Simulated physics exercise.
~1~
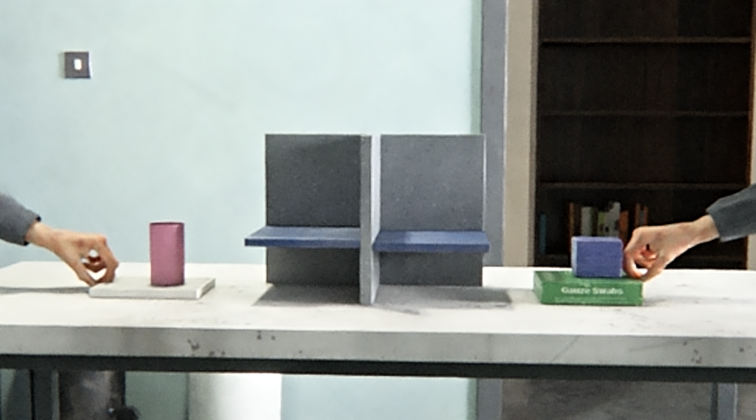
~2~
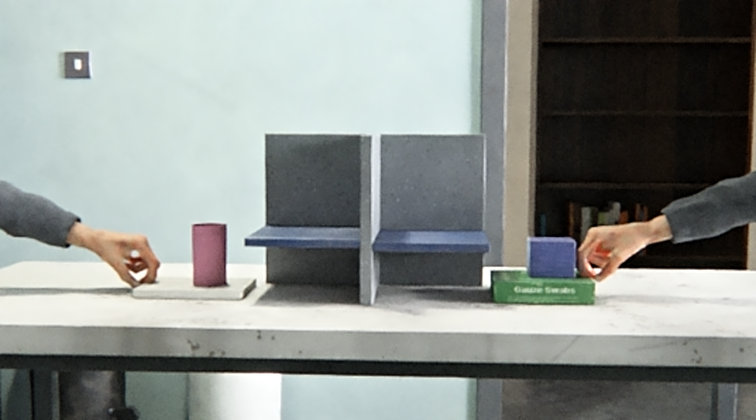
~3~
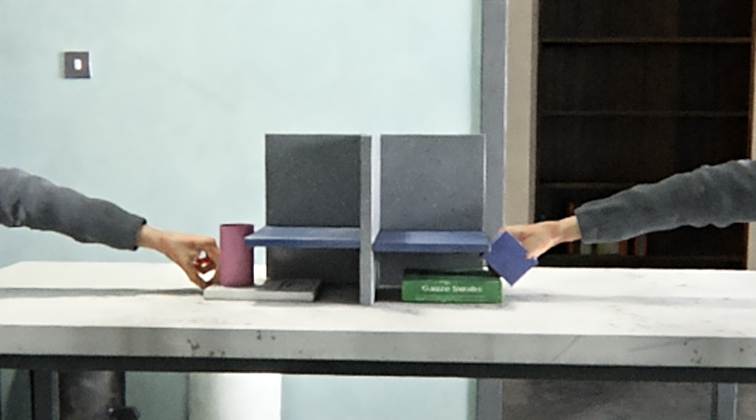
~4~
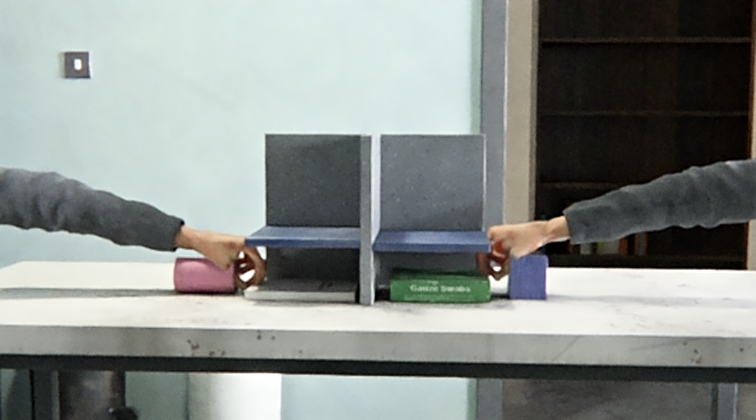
At the start, a hand at the left holds a white book with a pink beaker standing on it, while a hand at the right holds a green box carrying a blue block. Between them on the table stands a grey shelf unit with low blue ledges. The hands push both carriers inward toward the shelf. As the book and box slide under the ledges, the beaker is pushed back along the book and the block tips at the right edge. Finally, the carriers sit beneath the shelf, with the beaker on its side to the left and the block resting on the table to the right.
